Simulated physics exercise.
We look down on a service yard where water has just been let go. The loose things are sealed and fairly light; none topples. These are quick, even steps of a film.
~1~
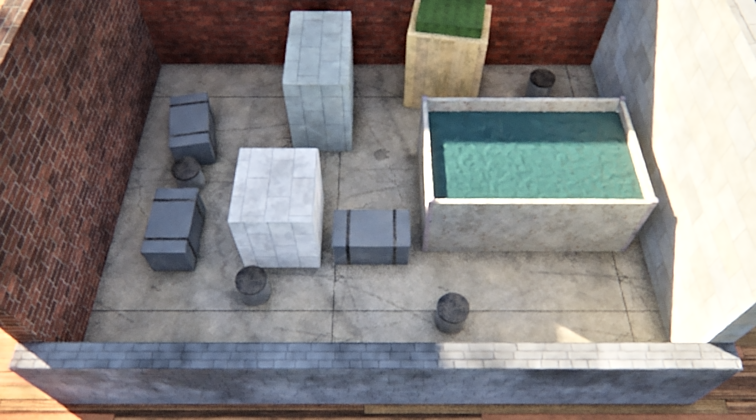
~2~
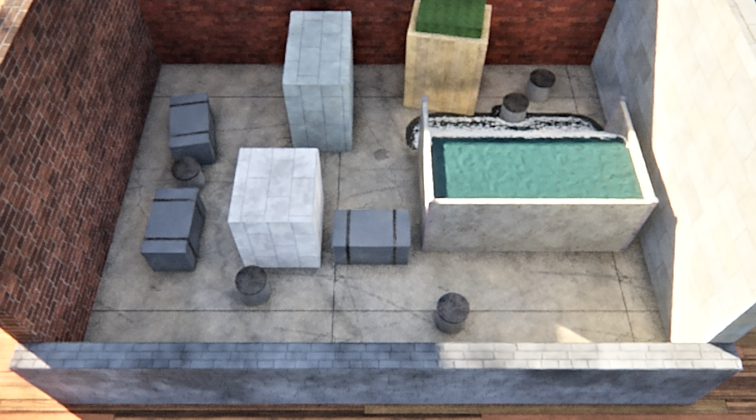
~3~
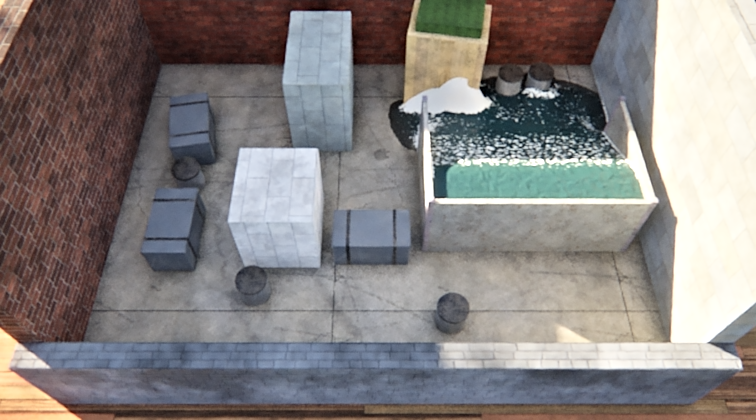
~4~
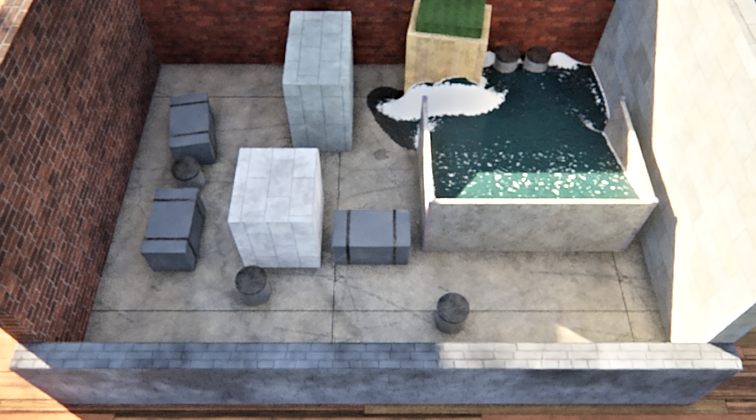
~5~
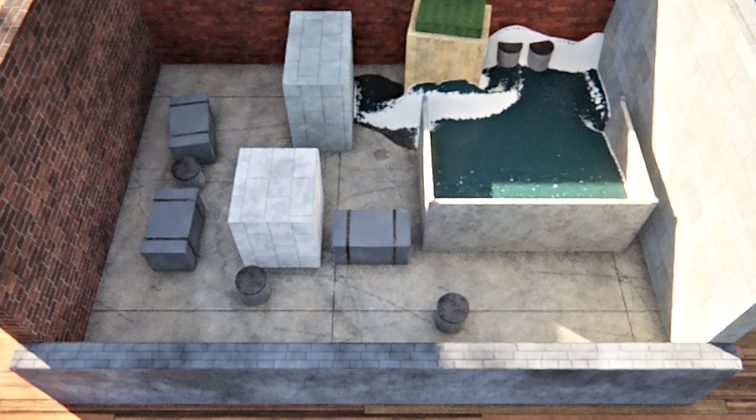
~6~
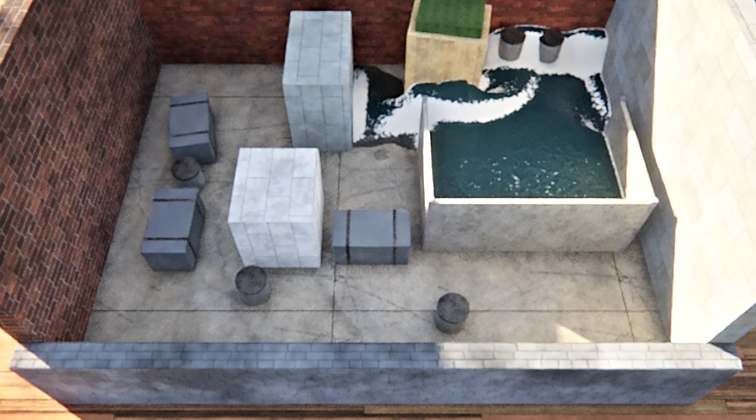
Teal water pours out of the back of a pale stone tank at the right of a walled service yard, seen from high above by a camera that stays still. Grey crates, dark pails and pale blocks stand around the concrete floor, with a green-topped tan block near the brick back wall. Foaming water spreads backward and leftward around that block, pushing two pails toward the wall, where they float side by side.
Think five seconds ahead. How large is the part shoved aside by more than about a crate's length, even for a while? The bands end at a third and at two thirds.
It is one to two thirds.
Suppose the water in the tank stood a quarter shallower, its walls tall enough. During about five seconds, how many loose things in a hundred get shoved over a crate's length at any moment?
About 40 per cent.
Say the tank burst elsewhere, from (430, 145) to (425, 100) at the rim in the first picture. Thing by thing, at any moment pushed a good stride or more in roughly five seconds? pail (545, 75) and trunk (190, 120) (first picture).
In that order: Short of that, pushed that far.
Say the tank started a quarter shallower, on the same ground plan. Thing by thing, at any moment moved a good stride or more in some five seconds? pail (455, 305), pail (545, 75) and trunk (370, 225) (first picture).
As listed: Short of that, pushed that far, moved that far.
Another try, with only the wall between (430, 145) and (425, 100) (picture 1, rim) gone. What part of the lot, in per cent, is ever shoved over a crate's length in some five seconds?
I make it 90 per cent.
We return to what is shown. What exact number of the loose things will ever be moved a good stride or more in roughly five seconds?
It comes to 4.
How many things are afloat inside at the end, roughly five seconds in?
The number is 5.
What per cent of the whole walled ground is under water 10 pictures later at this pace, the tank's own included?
I make it 55 per cent.
A moment on, 1 of 8 are well off their spots; 2 afloat.
Next, 2 of 8 are well off their spots; 2 afloat.
Later, 3 of 8 are well off their spots; 5 afloat.
In the end, 4 of 8 are well off their spots, and 4 have been at some point; 5 afloat.
